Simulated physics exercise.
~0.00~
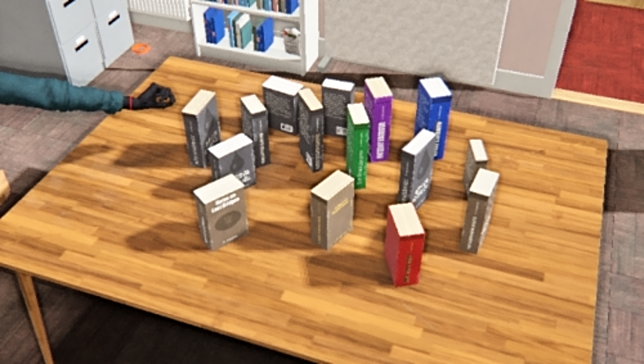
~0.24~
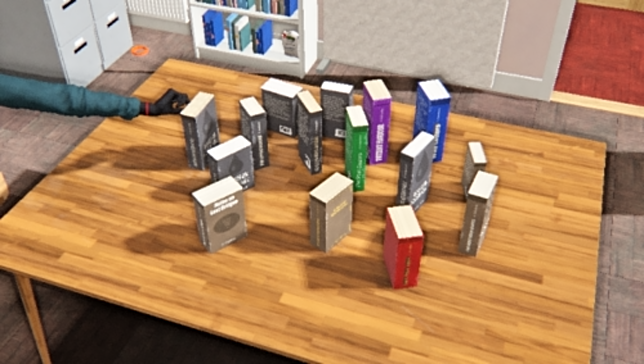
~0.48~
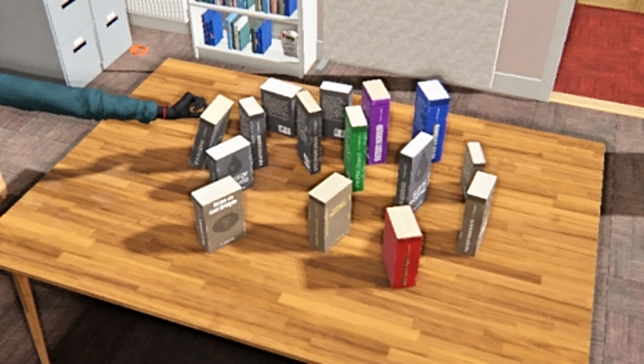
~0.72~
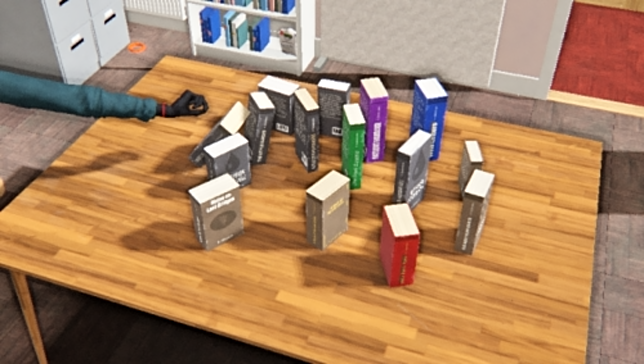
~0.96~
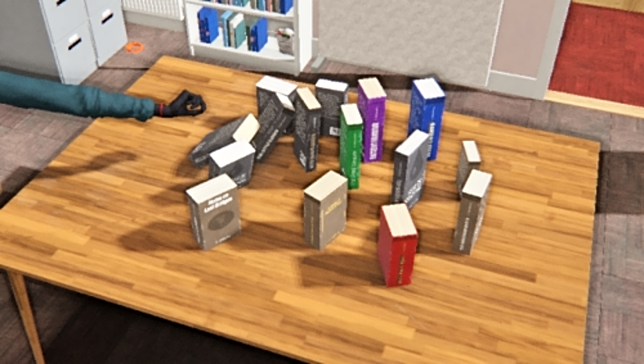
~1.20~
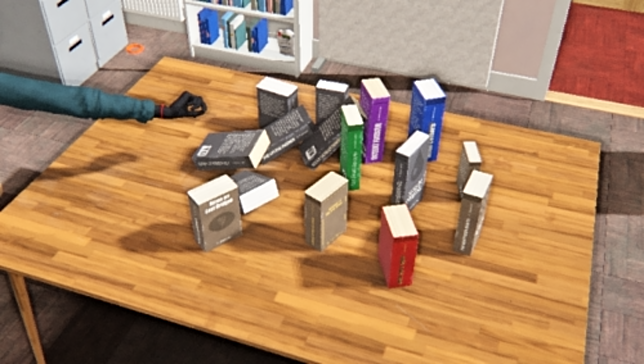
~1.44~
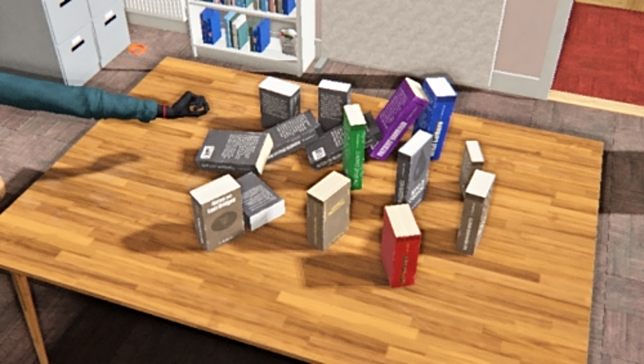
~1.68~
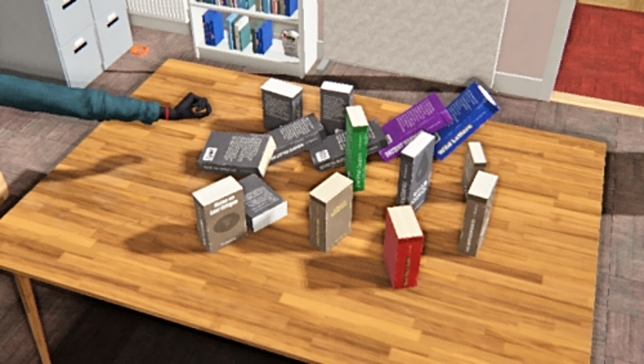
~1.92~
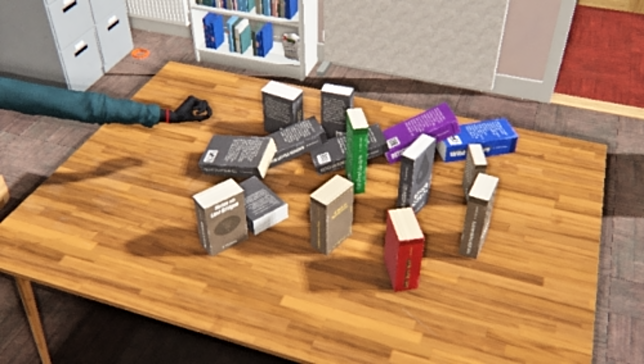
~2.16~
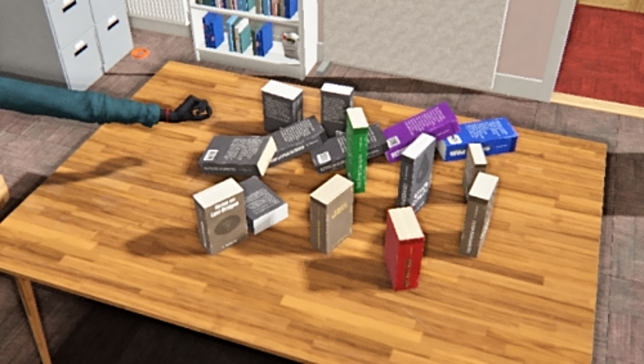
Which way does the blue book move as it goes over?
The blue book moves to the right as it tips over and ends up lying on the table.
